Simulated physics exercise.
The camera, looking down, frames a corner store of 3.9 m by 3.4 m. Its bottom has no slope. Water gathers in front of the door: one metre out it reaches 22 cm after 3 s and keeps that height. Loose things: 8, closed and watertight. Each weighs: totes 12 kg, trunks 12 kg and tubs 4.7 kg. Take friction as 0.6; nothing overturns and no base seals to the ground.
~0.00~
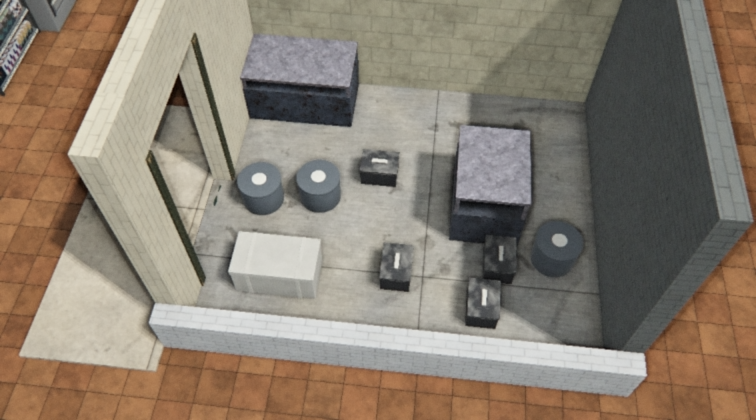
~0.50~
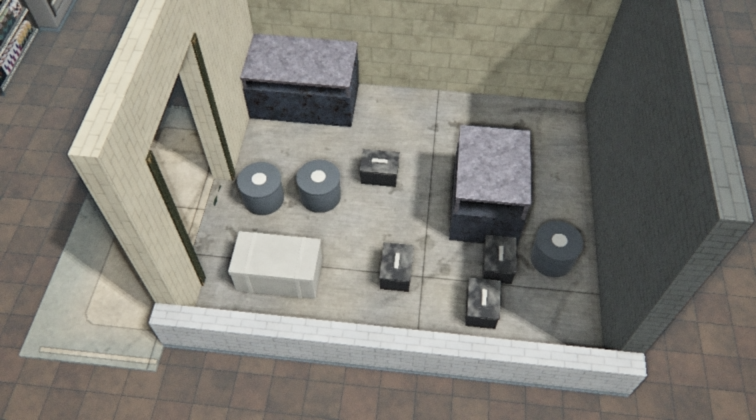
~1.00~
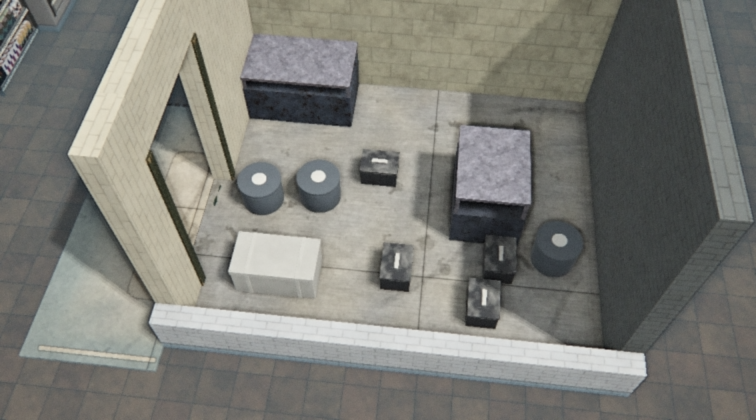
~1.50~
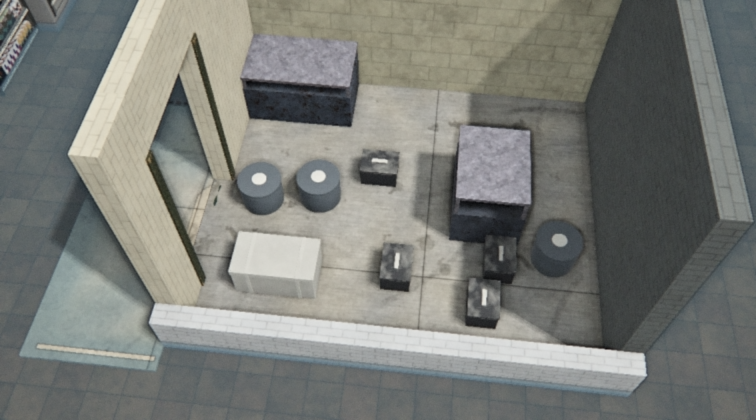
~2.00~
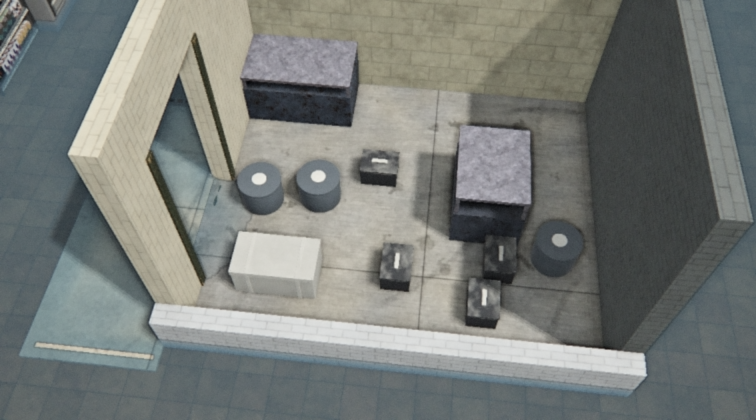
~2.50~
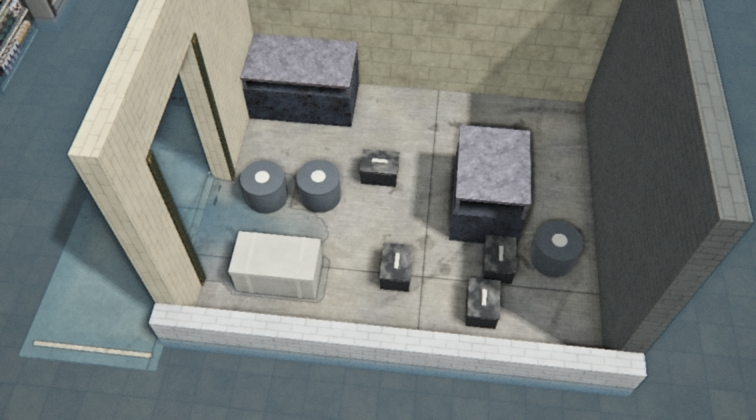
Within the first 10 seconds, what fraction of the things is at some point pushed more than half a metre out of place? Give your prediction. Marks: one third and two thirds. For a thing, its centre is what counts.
Two thirds or more.
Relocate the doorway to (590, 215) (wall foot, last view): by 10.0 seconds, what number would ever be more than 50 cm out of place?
Result: 4.
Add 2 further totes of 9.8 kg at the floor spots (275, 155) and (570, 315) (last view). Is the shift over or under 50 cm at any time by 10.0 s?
One by one: Below; above.
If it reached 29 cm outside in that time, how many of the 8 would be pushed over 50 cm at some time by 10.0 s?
Then 8 of them.
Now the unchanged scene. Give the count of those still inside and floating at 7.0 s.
At that time the total is 4.
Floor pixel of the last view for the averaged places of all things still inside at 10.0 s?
Mean floor pixel: About (456, 165).
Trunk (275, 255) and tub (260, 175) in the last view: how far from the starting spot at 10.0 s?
Shifts: 200 cm / 50 cm.
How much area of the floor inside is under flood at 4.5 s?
About 7.0 m2 is covered.
After 3.5 s 1 of 8 are over 50 cm from their spots; 0 afloat.
After 4.5 s 3 of 8 are over 50 cm from their spots; 3 afloat.
After 7.0 s 7 of 8 are over 50 cm from their spots; 4 afloat.
After 10.0 s 7 of 8 are over 50 cm from their spots, and 8 have been at some point; 8 afloat.
